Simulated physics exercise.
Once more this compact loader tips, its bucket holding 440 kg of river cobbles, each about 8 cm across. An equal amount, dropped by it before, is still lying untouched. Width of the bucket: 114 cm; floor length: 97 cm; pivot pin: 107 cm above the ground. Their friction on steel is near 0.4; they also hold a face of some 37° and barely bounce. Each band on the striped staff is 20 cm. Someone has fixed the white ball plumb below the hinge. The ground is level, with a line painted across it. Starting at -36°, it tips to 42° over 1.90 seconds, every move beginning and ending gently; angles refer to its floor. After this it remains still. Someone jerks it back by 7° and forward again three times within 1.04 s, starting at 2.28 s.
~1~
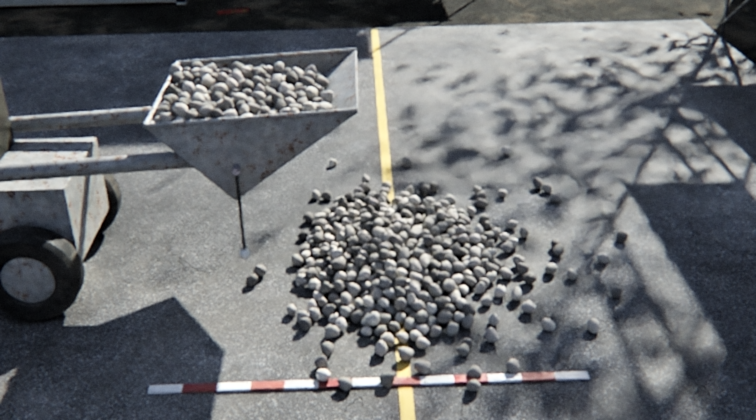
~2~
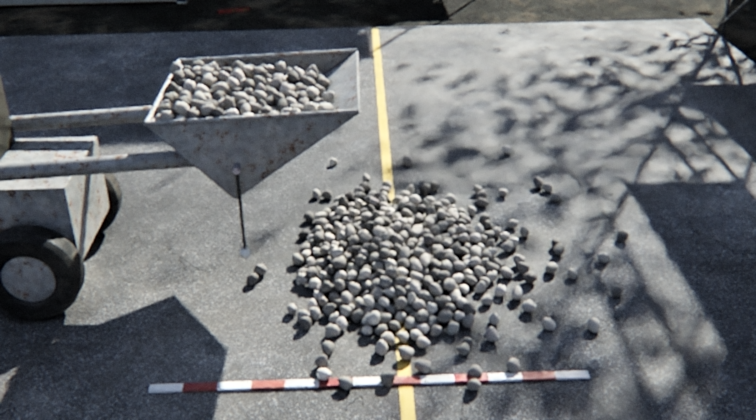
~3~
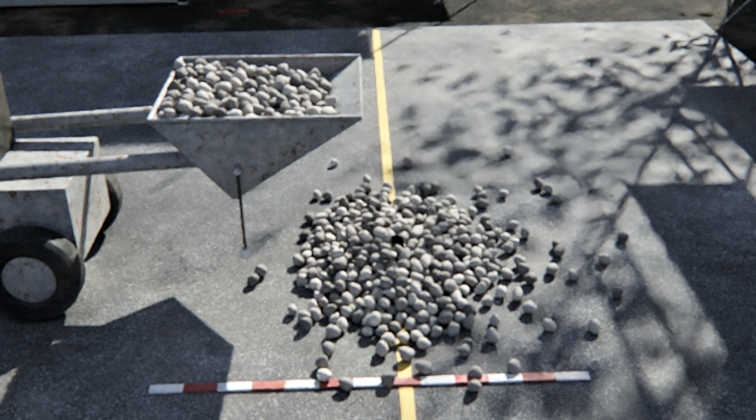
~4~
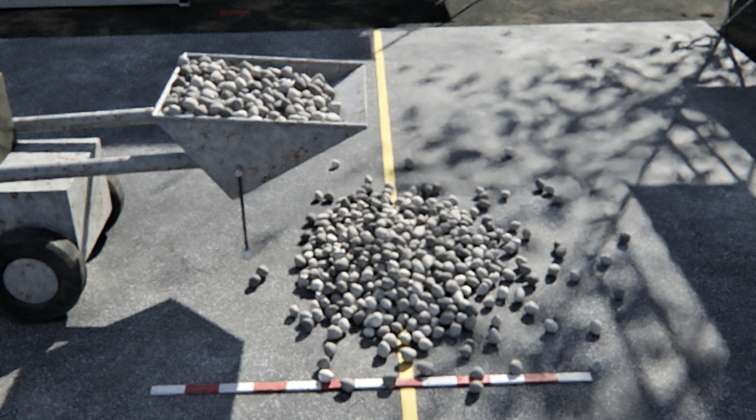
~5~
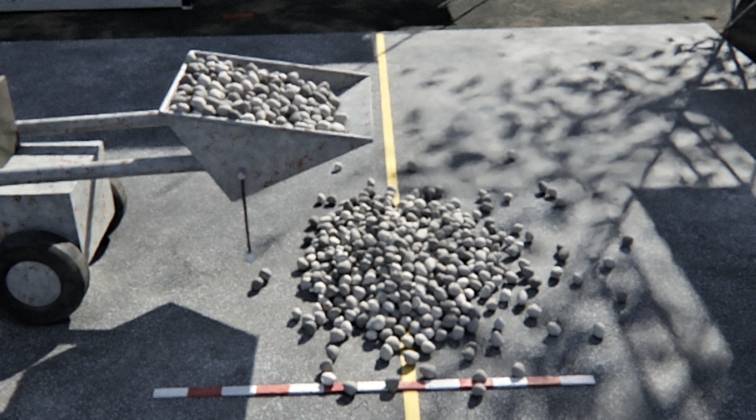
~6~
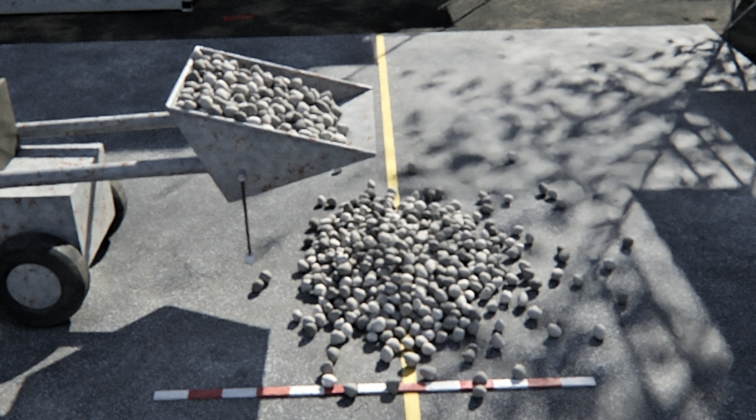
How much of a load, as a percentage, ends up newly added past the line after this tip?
36 %.
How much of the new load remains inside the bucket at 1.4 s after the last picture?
20 % still inside.
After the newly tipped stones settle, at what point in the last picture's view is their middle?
Near (380, 248).
Then, 0.8 s after the last picture the floor is at 30°; in per cent of one load, 96 in the bucket, 54 short of the line, 50 past the line; the foremost stones are at (585, 246).
Then, 1.4 s after the last picture the floor is at 42°; in per cent of one load, 22 in the bucket, 108 short of the line, 70 past the line; the foremost stones are at (585, 246).
Then, 3.2 s after the last picture the floor is at 42°; in per cent of one load, 0 in the bucket, 114 short of the line, 86 past the line; the foremost stones are at (585, 246).
Then, 5.8 s after the last picture the floor is at 42°; in per cent of one load, 0 in the bucket, 114 short of the line, 86 past the line; the foremost stones are at (585, 246). Net gain past the line, 36.
